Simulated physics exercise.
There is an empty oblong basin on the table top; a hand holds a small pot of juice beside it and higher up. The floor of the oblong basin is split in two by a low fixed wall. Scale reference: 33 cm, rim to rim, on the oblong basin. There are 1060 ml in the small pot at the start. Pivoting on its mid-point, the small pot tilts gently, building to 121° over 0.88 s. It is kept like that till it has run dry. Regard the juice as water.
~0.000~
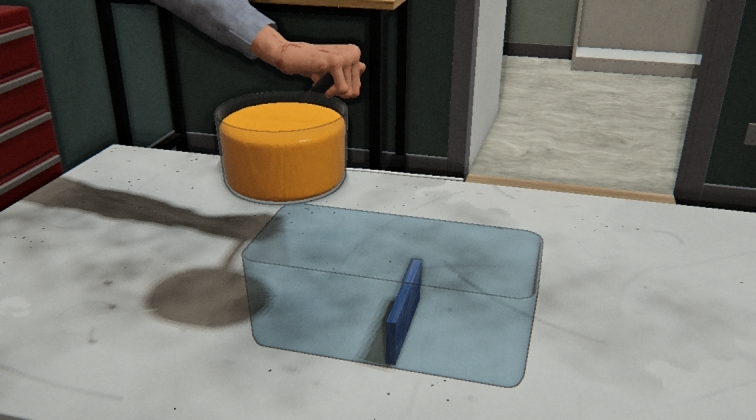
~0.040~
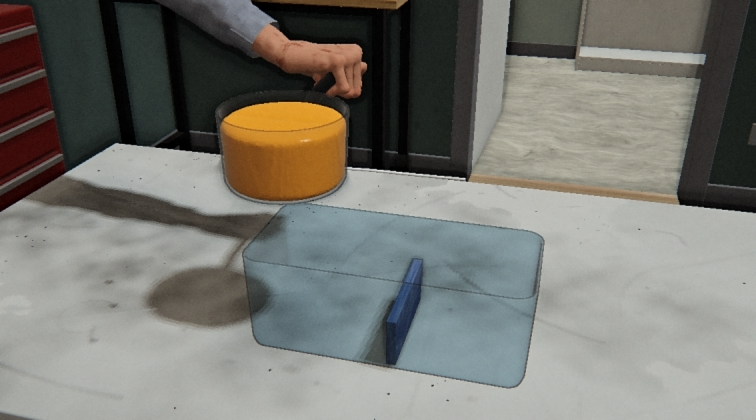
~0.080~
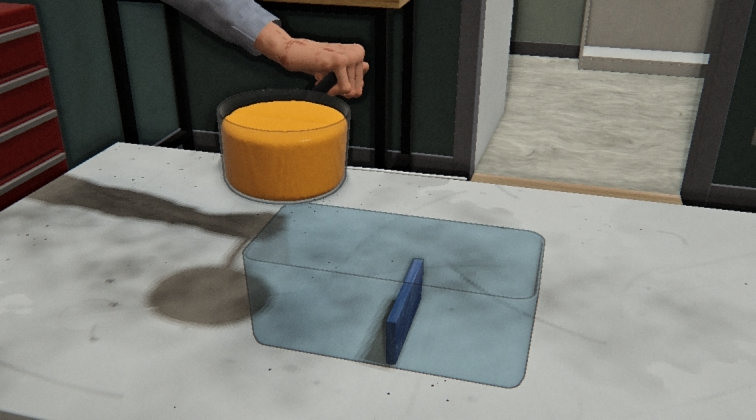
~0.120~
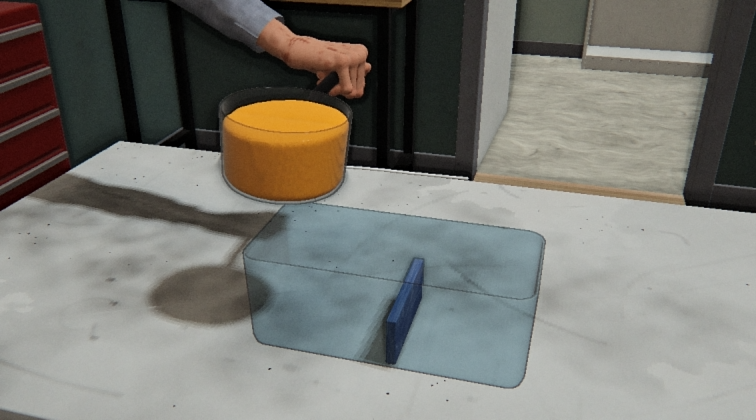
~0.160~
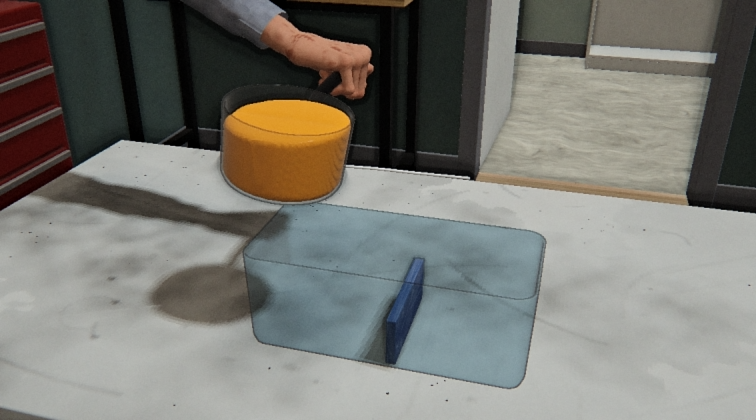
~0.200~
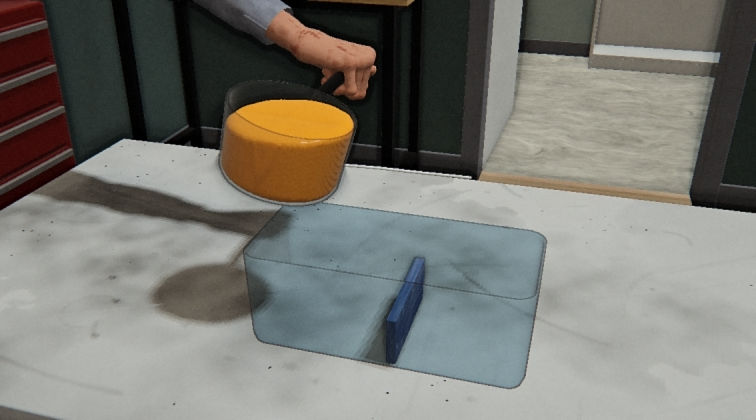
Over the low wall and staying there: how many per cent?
27 out of 100.
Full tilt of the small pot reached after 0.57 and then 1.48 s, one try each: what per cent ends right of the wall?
Around 15 per cent first, around 45 per cent next.
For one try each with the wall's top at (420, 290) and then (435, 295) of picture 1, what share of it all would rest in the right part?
I'd put it at about 10 per cent for the first and about 5 per cent for the second.
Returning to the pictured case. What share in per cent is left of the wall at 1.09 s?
Around 70 in a hundred.
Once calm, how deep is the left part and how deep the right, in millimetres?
Left part: About 32 mm; right part: About 14 mm.
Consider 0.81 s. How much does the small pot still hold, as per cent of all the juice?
4 in a hundred, give or take.
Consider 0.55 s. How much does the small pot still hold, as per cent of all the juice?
About 48 percent.
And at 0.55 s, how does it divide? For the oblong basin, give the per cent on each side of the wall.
Left roughly 10 per cent, right roughly 12.
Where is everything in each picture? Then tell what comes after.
Tilt 0°; pouring edge (344, 117); surface from (228, 115) to (343, 126); the oblong basin's rim runs from (264, 230) to (540, 266); the wall's top is at (405, 290), in the first picture.
Tilt 1°; pouring edge (345, 118); surface from (229, 114) to (344, 125), in the second picture.
Tilt 2°; pouring edge (346, 119); surface from (230, 113) to (345, 125), in the third picture.
Tilt 5°; pouring edge (348, 122); surface from (231, 112) to (347, 126), in the fourth picture.
Tilt 10°; pouring edge (350, 127); surface from (234, 111) to (350, 127), in the fifth picture.
Tilt 15°; pouring edge (352, 132); surface from (234, 111) to (353, 127), in the sixth picture.
By 0.55 s the tilt is 84° and 47 per cent is still to pour, 10 is left of the wall and 12 right of it.
By 0.81 s the tilt is 119° and 4 per cent is still to pour, 64 is left of the wall and 27 right of it.
By 1.09 s the tilt is 121° and 0 per cent is still to pour, 70 is left of the wall and 27 right of it.
By 1.38 s the tilt is 121° and 0 per cent is still to pour, 70 is left of the wall and 27 right of it.
At rest 70 per cent lies left of the wall, 27 right of it and 3 outside.
